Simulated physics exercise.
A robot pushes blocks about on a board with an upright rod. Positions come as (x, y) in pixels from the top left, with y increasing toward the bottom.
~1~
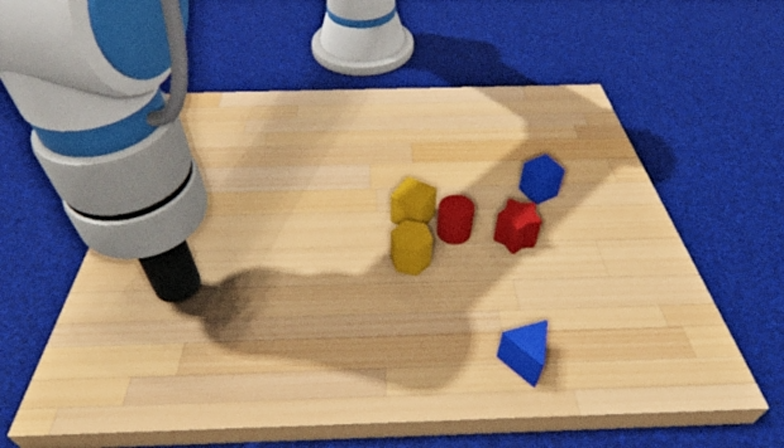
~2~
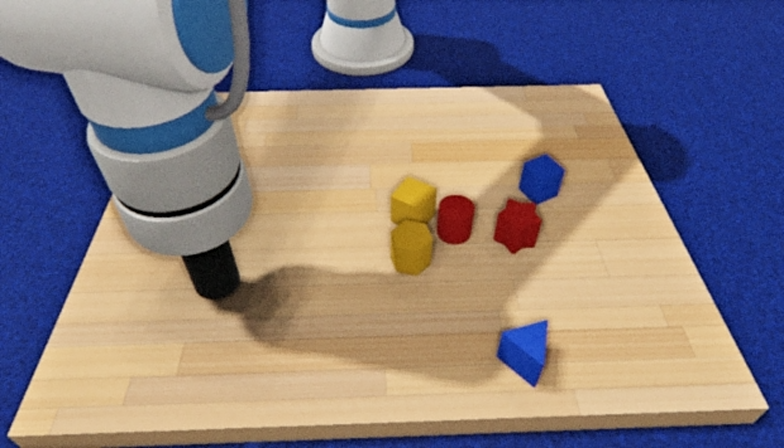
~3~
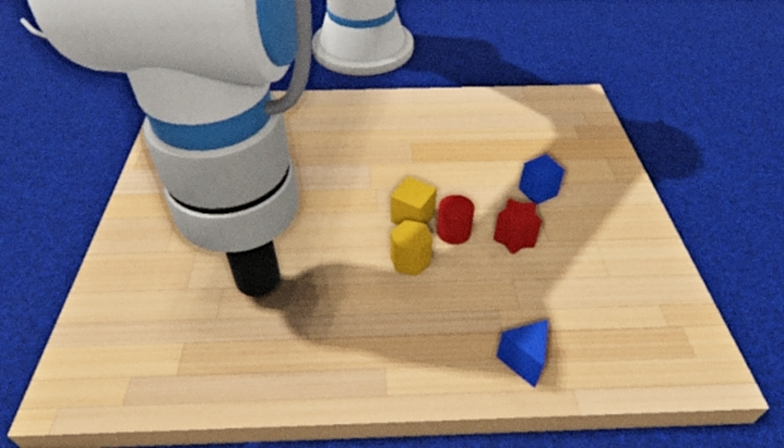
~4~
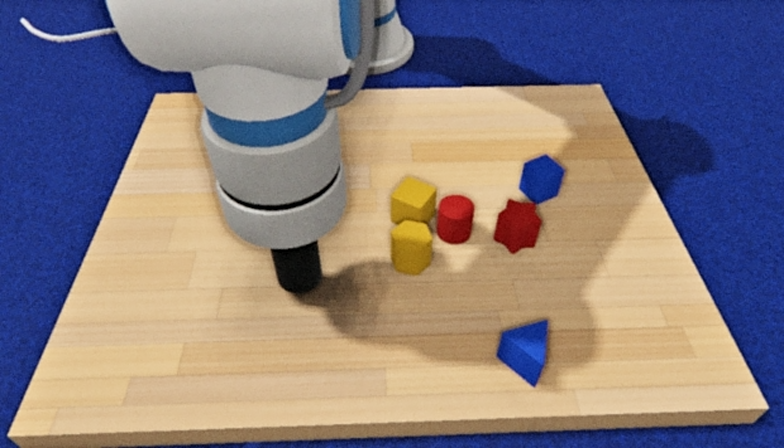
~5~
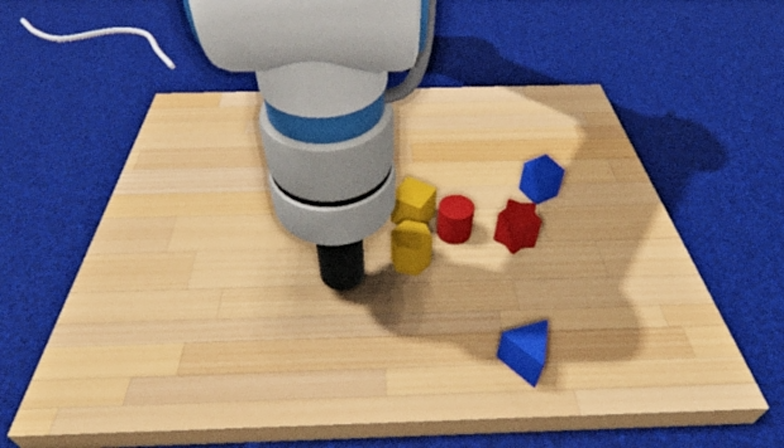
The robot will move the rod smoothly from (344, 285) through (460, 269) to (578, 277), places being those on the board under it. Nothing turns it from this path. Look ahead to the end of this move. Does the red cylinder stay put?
No, it doesn't check out.
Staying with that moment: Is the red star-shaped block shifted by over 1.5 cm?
No, that is not how it ends up.
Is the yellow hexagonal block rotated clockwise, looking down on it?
Short answer: No.
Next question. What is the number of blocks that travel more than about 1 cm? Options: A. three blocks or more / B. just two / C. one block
B (just two)
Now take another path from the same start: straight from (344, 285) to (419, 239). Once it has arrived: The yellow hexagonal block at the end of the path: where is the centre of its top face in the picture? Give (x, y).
It will likely be found at (457, 227).
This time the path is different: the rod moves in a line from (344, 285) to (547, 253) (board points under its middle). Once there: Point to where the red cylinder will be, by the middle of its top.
In the picture, that point is around (470, 186).
What follows on the original path. One third of the way, rod at (423, 260); yellow hexagonal block at (444, 220), turned 50° anticlockwise; red cylinder at (464, 199).
Two thirds of the way, rod at (502, 257); yellow hexagonal block at (464, 214), turned 75° anticlockwise; red cylinder at (471, 188).
At the end, rod at (582, 265); yellow hexagonal block at (464, 214), turned 75° anticlockwise; red cylinder at (471, 188); red star-shaped block unmoved.
